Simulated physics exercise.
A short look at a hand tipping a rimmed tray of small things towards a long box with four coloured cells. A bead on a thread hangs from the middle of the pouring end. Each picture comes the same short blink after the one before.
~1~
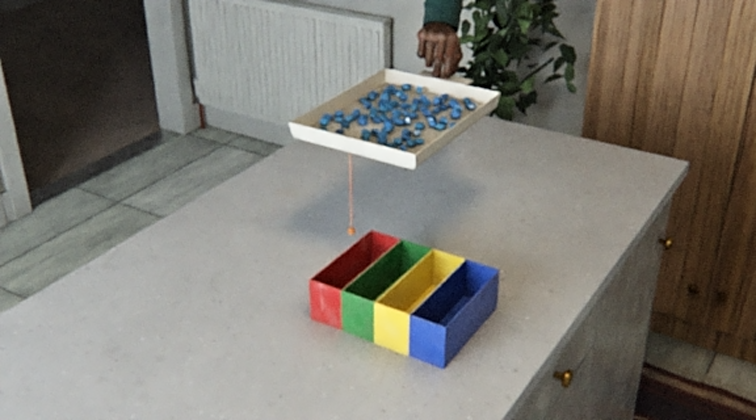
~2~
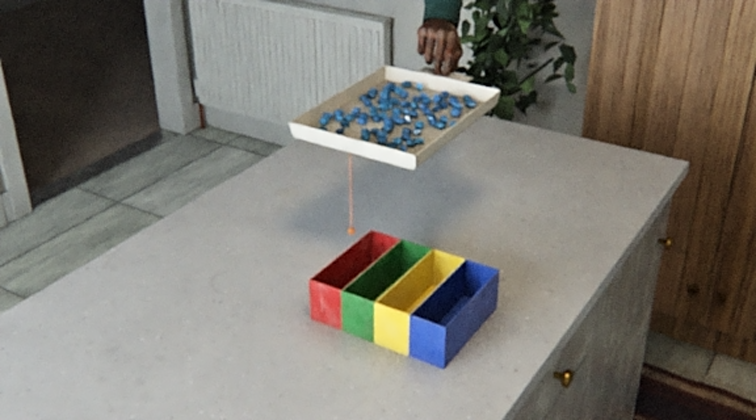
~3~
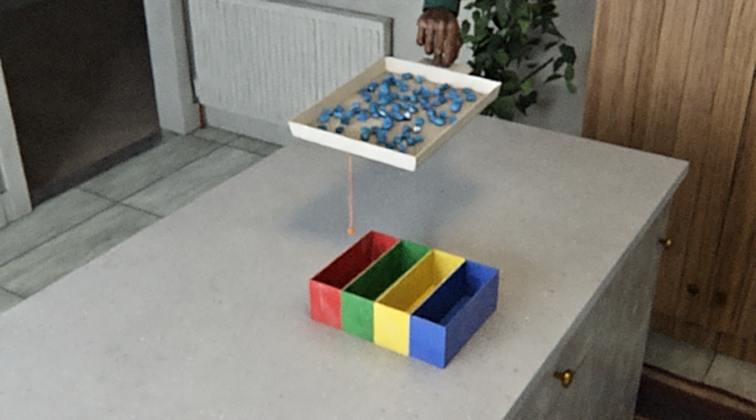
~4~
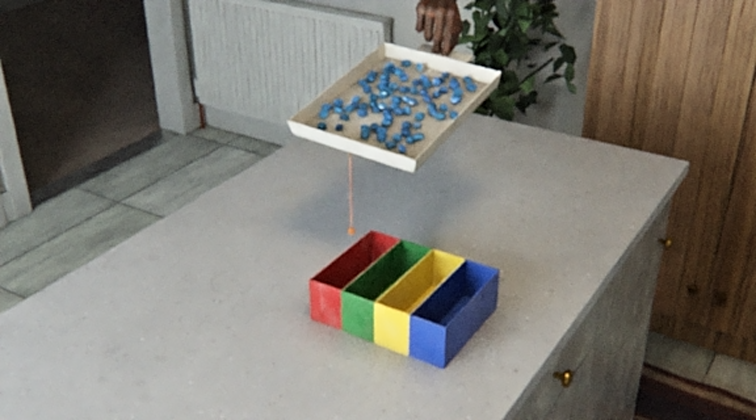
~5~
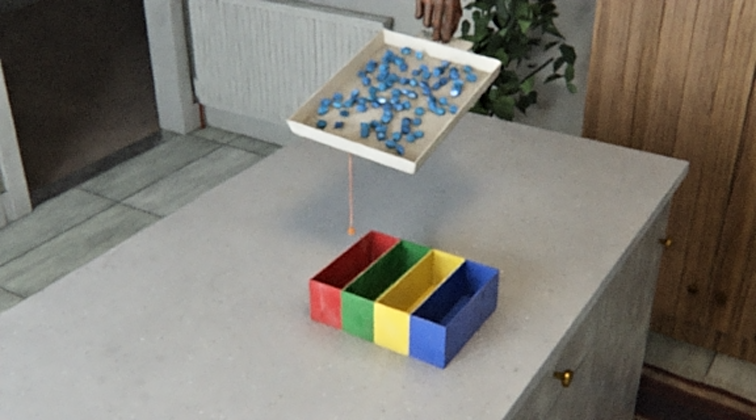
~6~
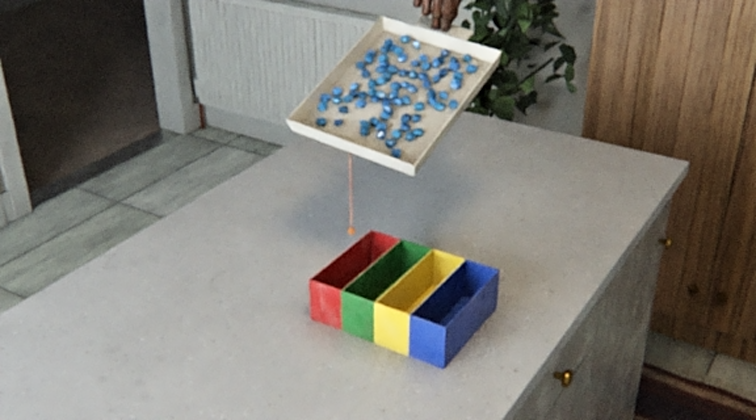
A white-rimmed tray of small blue stones tilted steadily as a hand at its back edge raised that side, its front right corner dipping slightly, above a box with red, green, yellow and blue cells.
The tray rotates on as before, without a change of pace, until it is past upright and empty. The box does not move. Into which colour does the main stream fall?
The green cell gets the most.
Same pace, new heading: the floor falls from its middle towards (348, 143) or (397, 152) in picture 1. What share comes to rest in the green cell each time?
In turn 0 and 70 in a hundred.
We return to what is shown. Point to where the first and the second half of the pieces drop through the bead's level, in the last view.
The first part at (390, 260); the rest at (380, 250).
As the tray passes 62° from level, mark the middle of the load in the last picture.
At about (383, 144).
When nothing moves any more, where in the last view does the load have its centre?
Around (380, 306).
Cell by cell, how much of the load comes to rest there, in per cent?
Red cell: 20 %, green cell: 60 %, yellow cell: 10 %, blue cell: 0 %.
Shortly afterwards, tray tipped steeply; the whole lot on the tray.
Next, tray tipped right over; near half on the tray; near a quarter in the green cell; a little in the yellow cell; a little in the red cell; a little falling or outside the box.
Some moments later, tray tipped past a quarter turn; near half in the green cell; near a quarter in the red cell; a little in the yellow cell; a little falling or outside the box.
In the end, tray tipped past a quarter turn; near half in the green cell; near a quarter in the red cell; a little in the yellow cell; none at all in the blue cell; a little outside the box.
